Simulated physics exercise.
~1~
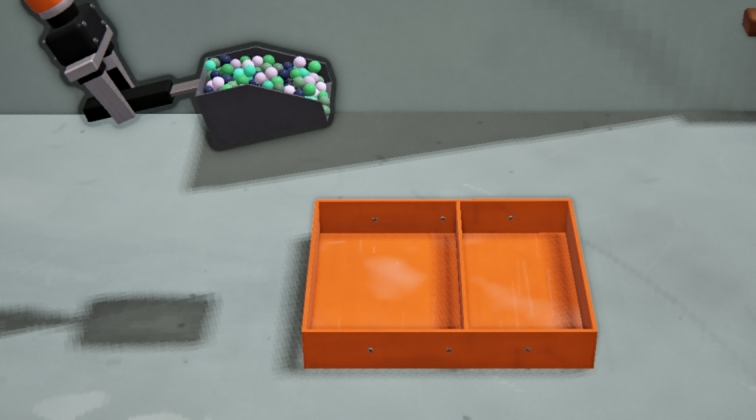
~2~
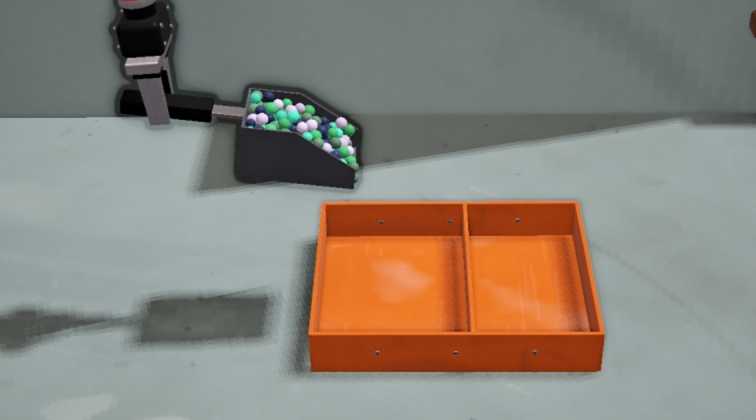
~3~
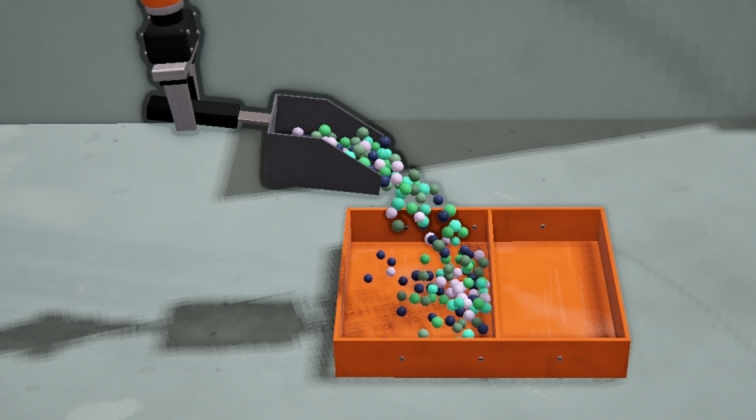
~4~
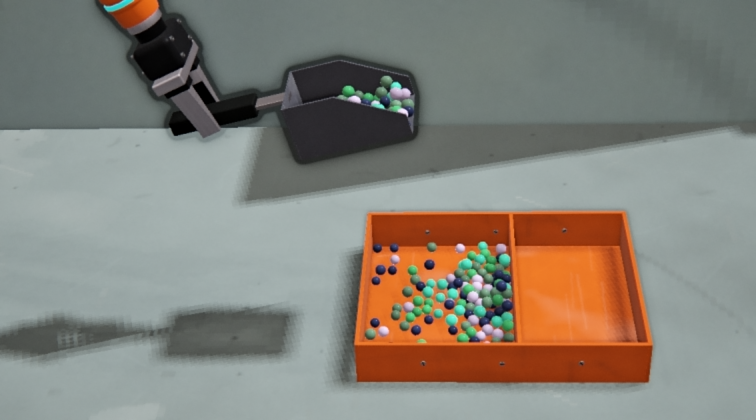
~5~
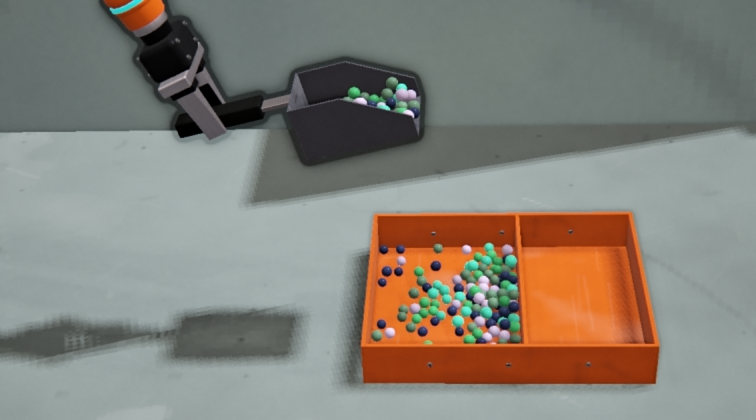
A robot arm moved a dark scoop of small colored balls toward an orange divided tray, tipped it forward to pour many into the left section, then tilted it back and lifted it, with some balls still inside and the right section empty.
